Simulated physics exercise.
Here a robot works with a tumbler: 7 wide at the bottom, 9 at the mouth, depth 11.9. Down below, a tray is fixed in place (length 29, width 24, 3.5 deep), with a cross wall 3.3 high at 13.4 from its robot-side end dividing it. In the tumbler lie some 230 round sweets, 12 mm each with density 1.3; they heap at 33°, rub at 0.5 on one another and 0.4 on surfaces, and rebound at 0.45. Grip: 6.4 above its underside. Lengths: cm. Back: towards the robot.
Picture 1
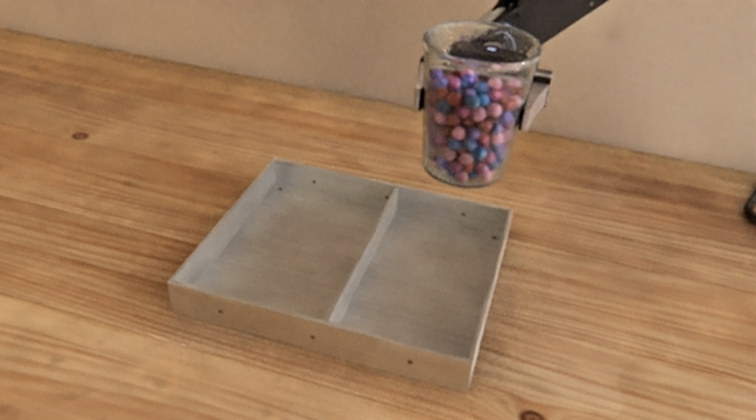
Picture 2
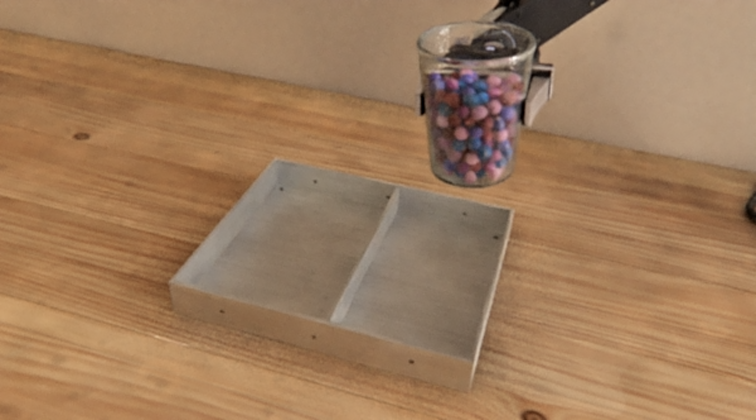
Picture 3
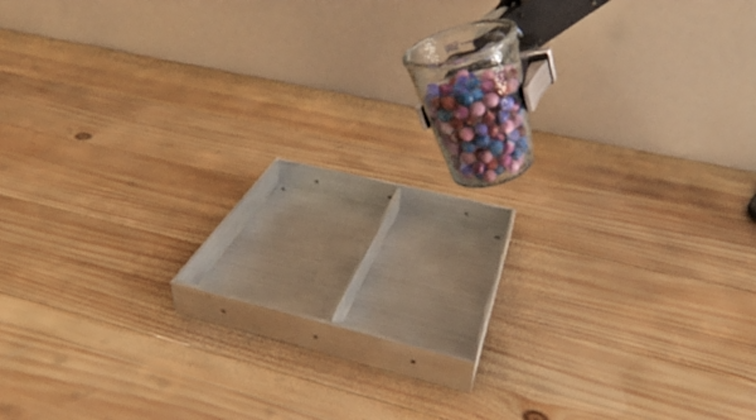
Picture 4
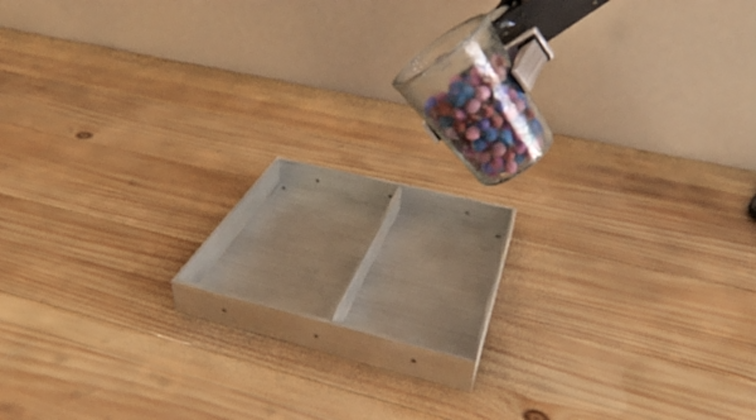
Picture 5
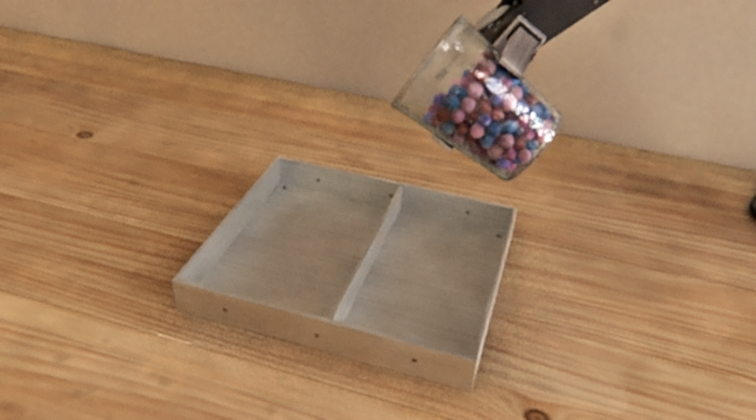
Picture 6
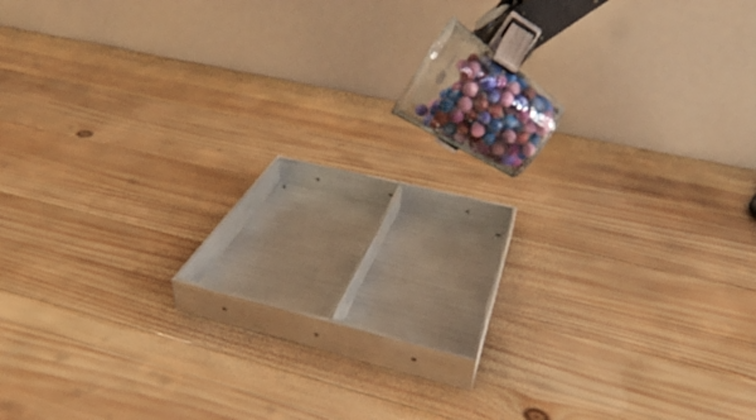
The video shows a robotic gripper holding a clear tumbler of small pink, blue and purple balls above a divided tray on a wooden surface, first upright, then tilting it steeply so its mouth points left, the balls still inside.
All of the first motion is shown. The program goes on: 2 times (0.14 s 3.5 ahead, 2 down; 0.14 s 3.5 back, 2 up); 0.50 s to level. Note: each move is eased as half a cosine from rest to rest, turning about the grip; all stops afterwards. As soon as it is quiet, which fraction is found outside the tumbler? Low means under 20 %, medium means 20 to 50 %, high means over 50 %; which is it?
It is low.
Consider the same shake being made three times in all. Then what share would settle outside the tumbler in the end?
5 per cent or so.
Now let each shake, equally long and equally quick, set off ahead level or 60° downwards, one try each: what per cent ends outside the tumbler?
It comes to around 15 per cent on the first try and around 0 per cent on the second.
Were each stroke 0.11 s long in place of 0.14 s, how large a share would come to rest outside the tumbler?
Around 10 percent.
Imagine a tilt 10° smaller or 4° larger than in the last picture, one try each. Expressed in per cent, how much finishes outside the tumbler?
First try around 0 %, second around 10 %.
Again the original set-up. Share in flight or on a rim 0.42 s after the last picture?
That comes to about 0 per cent, more or less.
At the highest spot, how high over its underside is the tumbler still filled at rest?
I'd put it at close to 11.5 centimetres.
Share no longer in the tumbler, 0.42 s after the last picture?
About 5 in a hundred parts are out by then.
Then, 0.42 s on, tilted 65° forward, highest piece 22 above the table; 222 in the tumbler, 7 in the far-side part, 1 in flight or on a rim.
Then, 0.85 s on, tilted 25° forward, highest piece 26 above the table; 218 in the tumbler, 9 in the far-side part, 2 in the robot-side part, 1 in flight or on a rim.
Then, 1.26 s on, level, highest piece 27 above the table; 218 in the tumbler, 10 in the far-side part, 2 in the robot-side part.
Then, 2.31 s on, level, highest piece 27 above the table; 218 in the tumbler, 10 in the far-side part, 2 in the robot-side part.
In the end, 218 in the tumbler, 10 in the far-side part, 2 in the robot-side part. That is 5 % outside the tumbler.
